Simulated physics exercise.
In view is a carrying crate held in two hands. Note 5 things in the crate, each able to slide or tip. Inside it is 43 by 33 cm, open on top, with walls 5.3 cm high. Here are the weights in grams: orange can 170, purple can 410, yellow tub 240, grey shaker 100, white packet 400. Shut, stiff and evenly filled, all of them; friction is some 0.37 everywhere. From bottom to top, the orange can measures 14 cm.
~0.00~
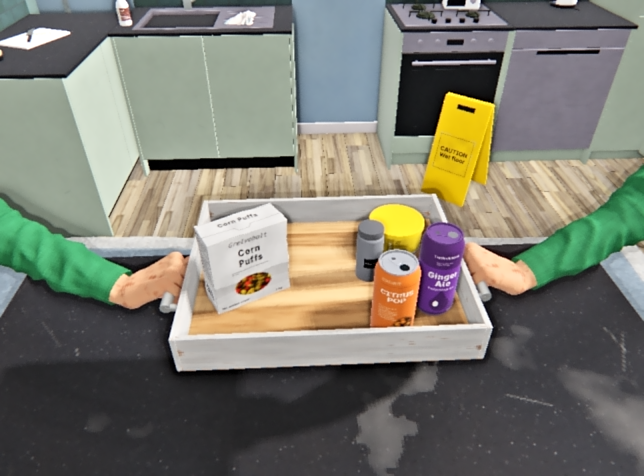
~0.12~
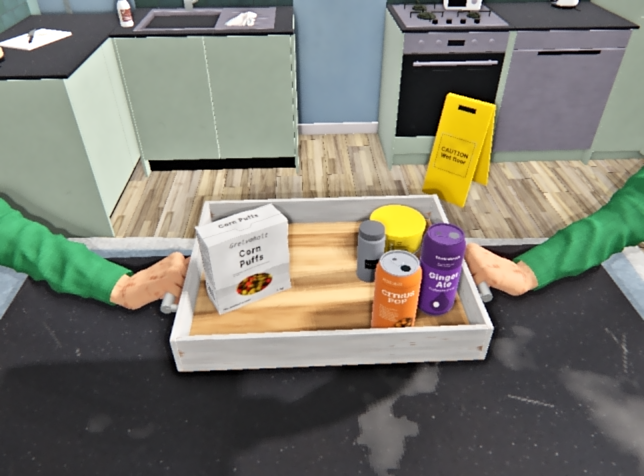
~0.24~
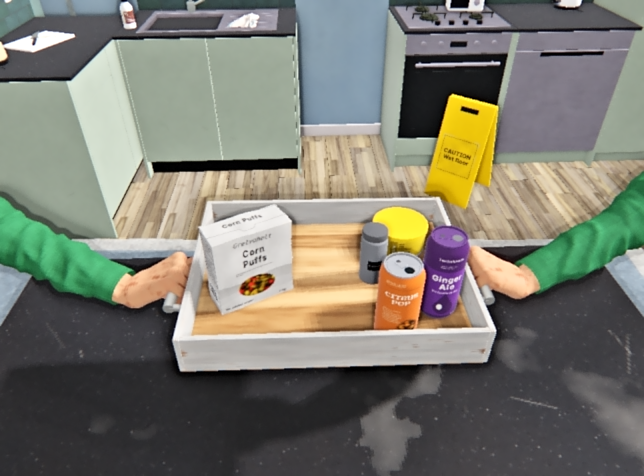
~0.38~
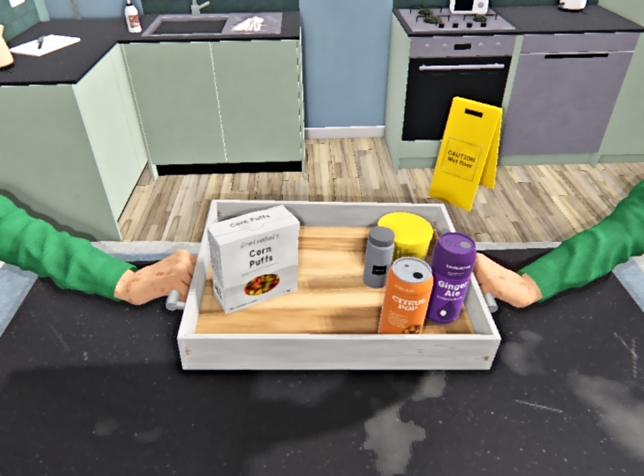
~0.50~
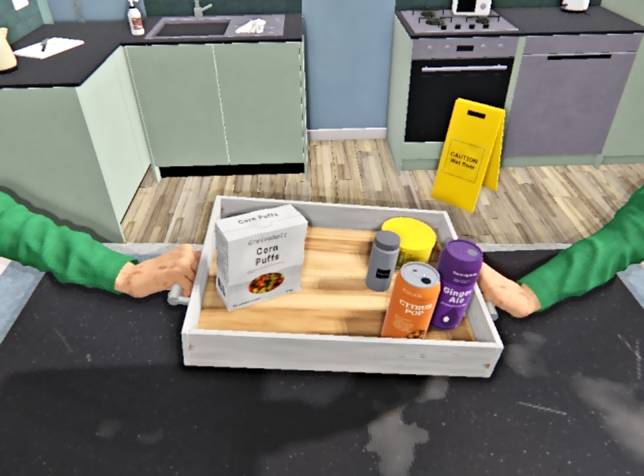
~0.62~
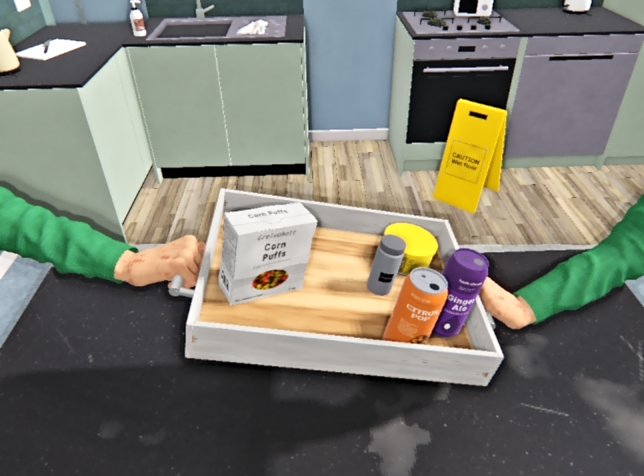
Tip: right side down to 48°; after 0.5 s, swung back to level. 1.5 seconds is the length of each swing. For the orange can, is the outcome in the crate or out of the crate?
Orange can: Out of the crate.
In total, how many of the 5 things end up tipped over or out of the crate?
The tally is 1.
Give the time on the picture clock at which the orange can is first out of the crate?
It happens near 1.4 s.
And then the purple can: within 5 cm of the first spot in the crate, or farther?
The purple can remains in place.
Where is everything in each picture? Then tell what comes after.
The first frame shows crate level; orange can (394, 300); purple can (438, 271).
The second frame shows crate level; grey shaker (371, 252); white packet (246, 259).
The third frame shows tip 1°, right side down; purple can (442, 274); yellow tub (399, 234).
The fourth frame shows tip 3°, right side down; grey shaker (379, 258); white packet (255, 260).
The fifth frame shows tip 7°, right side down; purple can (452, 287); yellow tub (406, 244).
The sixth frame shows tip 12°, right side down; orange can (414, 317); grey shaker (386, 265).
After 1.22 s, tip 42°, right side down; orange can tipped 21° from how it sat near (464, 370); grey shaker tipped 16° from how it sat; white packet slid 15 cm.
After 2.42 s, tip 44°, right side down; orange can now out of the crate; white packet tipped 3° from how it sat; grey shaker slid 12 cm.
At rest (4.1 s), out of the crate, orange can; not toppled but over 5 cm from the start, grey shaker and white packet; the other 2 in place, give or take 5 cm. In the last view, orange can near (522, 456).
